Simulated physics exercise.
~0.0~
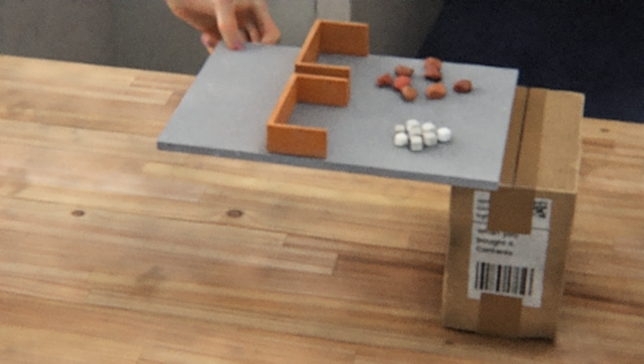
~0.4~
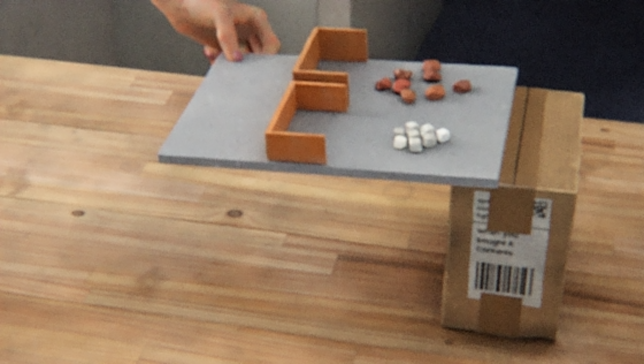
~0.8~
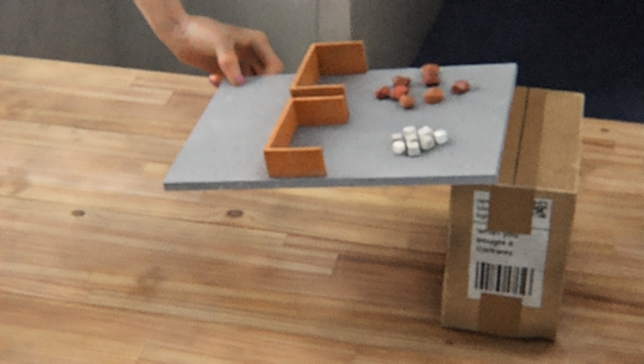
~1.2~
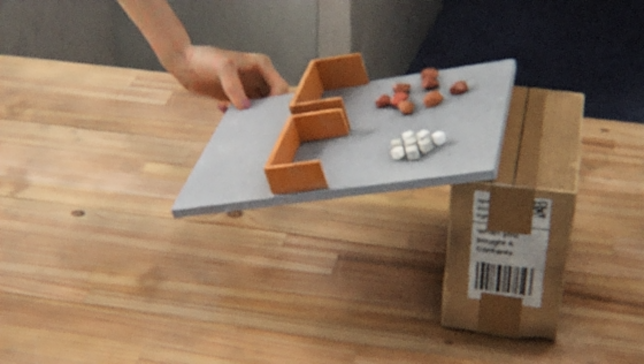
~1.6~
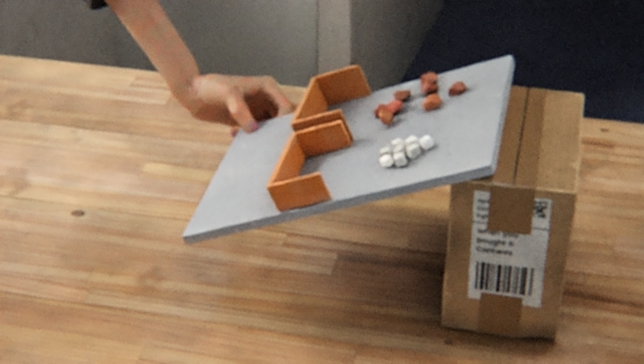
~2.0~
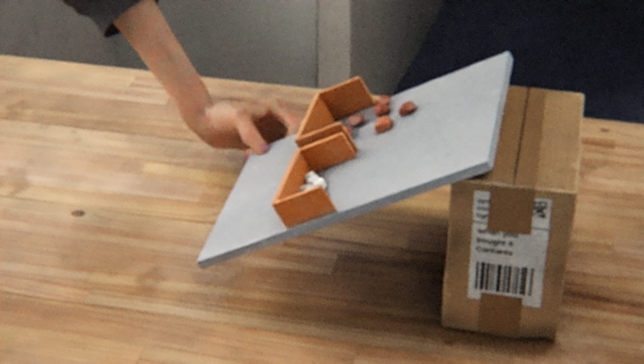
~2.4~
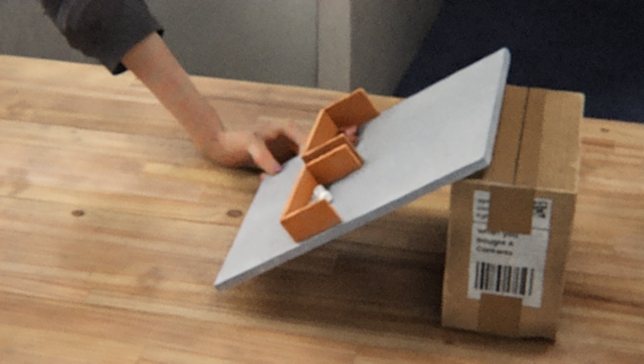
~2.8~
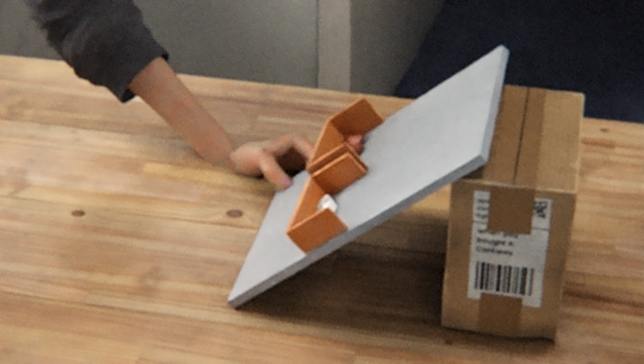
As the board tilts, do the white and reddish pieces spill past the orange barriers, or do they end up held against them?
Both groups are held. The white pieces at the front and the reddish pieces at the back each end up against an orange barrier.
Grey board tilting down from a cardboard box under a hand, its white and reddish pieces sliding to rest against orange barriers.
